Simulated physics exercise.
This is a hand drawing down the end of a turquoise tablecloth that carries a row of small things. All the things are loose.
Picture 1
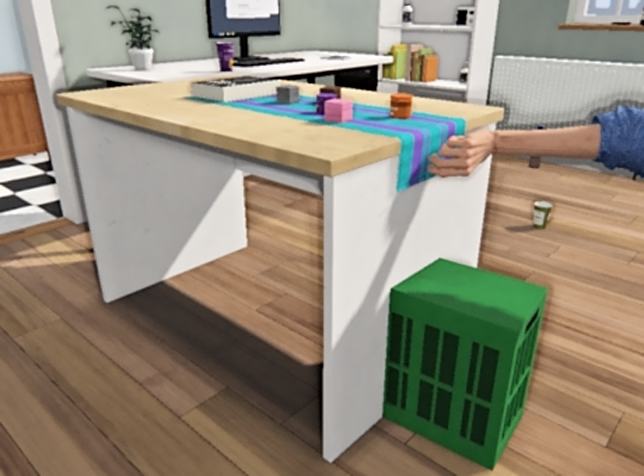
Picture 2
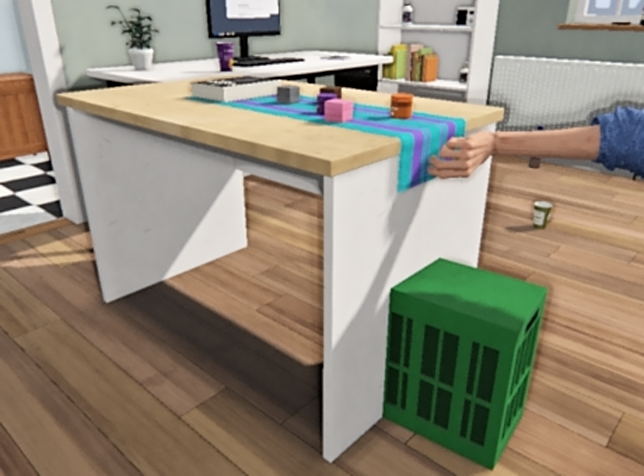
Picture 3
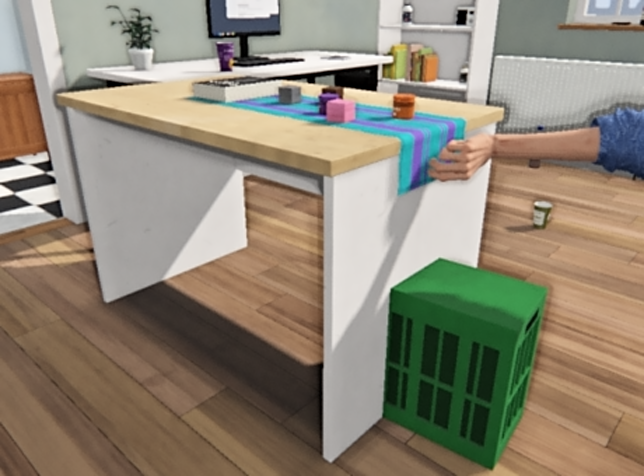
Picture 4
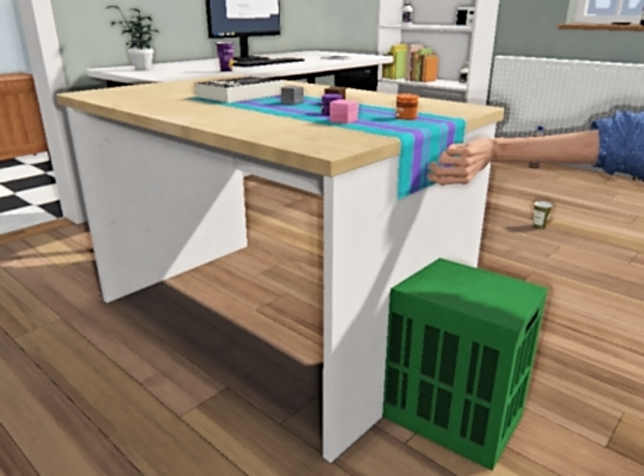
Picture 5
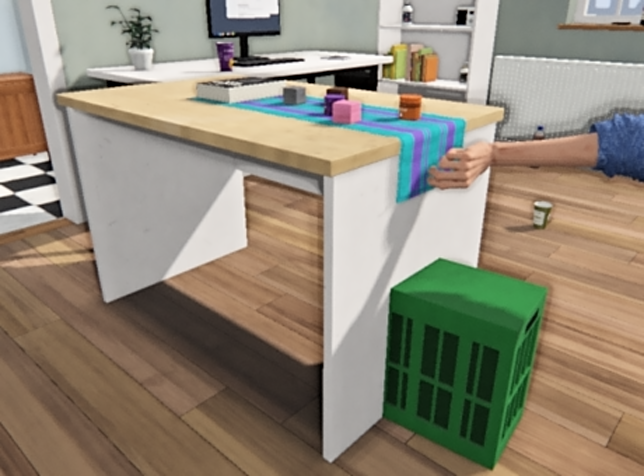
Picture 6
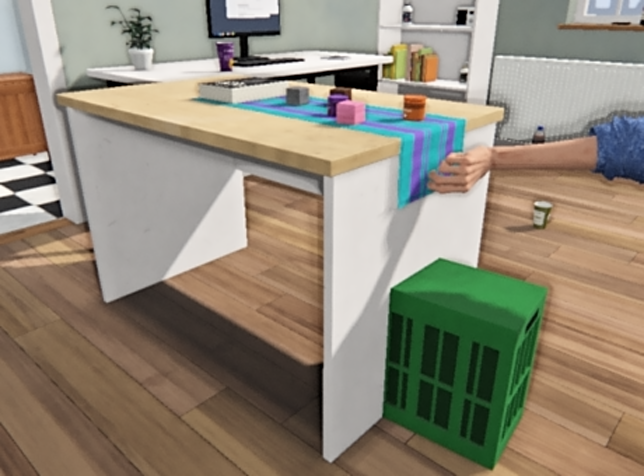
A hand at the right slowly pulled the end of a turquoise and purple cloth down over the table's edge, and the small pots and cubes on it shifted slightly to the right.
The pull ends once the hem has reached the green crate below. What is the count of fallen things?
Over the edge go two.
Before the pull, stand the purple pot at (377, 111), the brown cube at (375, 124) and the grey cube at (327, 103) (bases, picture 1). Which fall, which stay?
The purple pot drops off, the brown cube comes down, the grey cube survives.
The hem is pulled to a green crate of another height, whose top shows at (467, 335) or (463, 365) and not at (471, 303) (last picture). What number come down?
Over the edge go 3 and 4.
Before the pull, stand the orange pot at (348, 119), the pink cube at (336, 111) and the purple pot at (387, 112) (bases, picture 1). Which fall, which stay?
The orange pot drops off, the pink cube survives, the purple pot falls.
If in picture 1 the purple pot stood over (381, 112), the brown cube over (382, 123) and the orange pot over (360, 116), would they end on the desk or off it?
The purple pot tumbles off; the brown cube tumbles off; the orange pot falls.
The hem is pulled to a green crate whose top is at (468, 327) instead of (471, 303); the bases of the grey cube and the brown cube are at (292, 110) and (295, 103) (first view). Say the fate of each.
The grey cube remains up; the brown cube holds on.
Soon after, hem near (428, 241); orange pot gone.
Then, hem on the crate; orange pot and pink cube gone.
At rest, hem on the crate; orange pot and pink cube gone. The desk loses two.
